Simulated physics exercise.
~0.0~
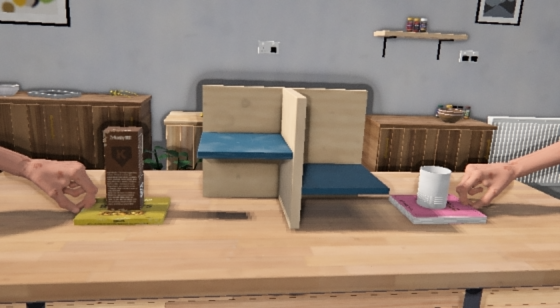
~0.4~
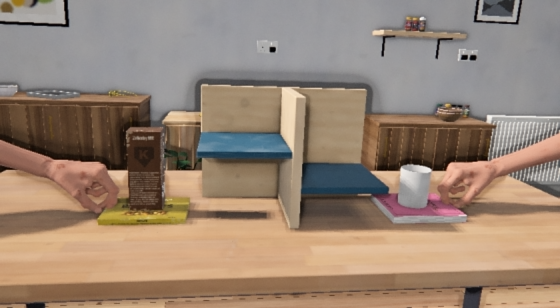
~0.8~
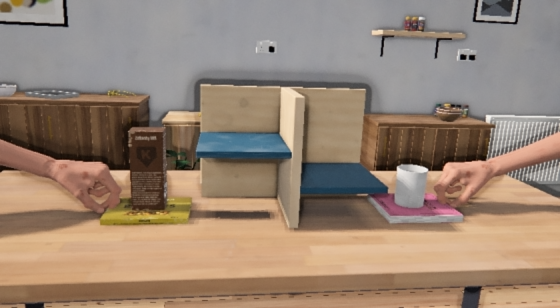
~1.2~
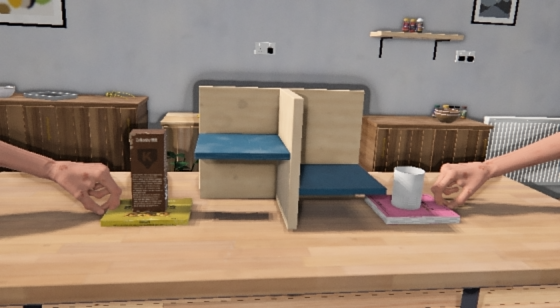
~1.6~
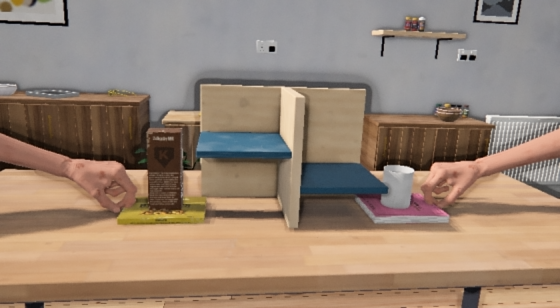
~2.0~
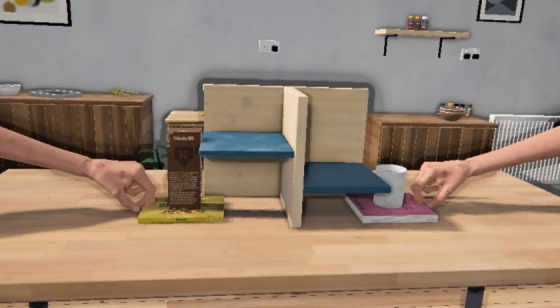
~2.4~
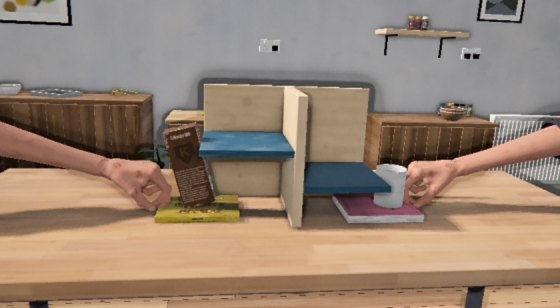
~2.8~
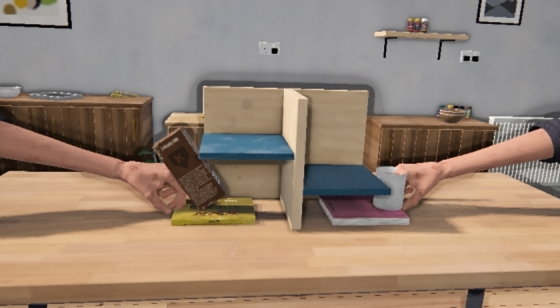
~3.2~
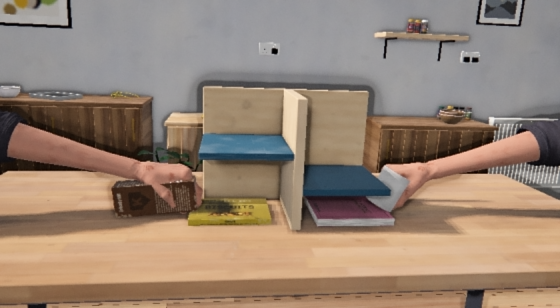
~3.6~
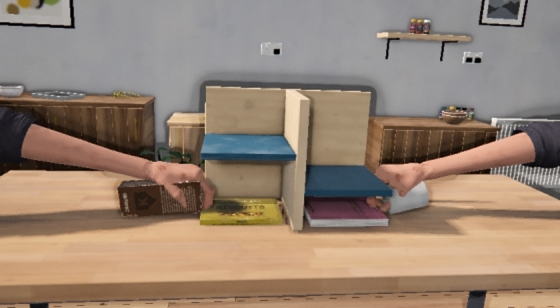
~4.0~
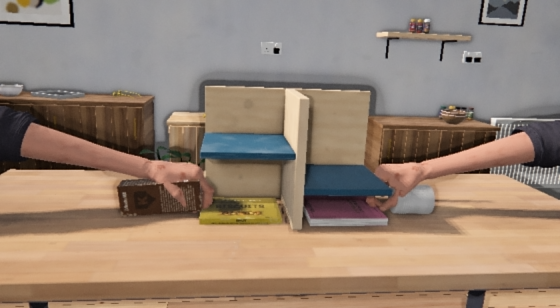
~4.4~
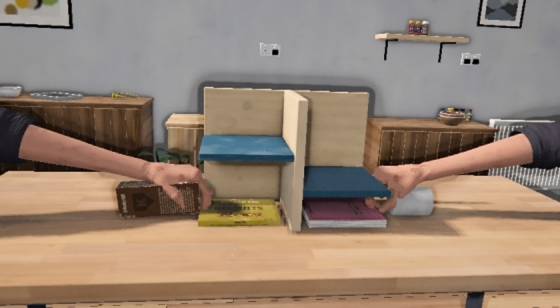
Two hands slid a yellow packet and a pink book inward beneath the blue shelves of a wooden stand, but the brown carton riding on one tipped over first, then the white beaker on the other, and both ended up lying on the table outside.
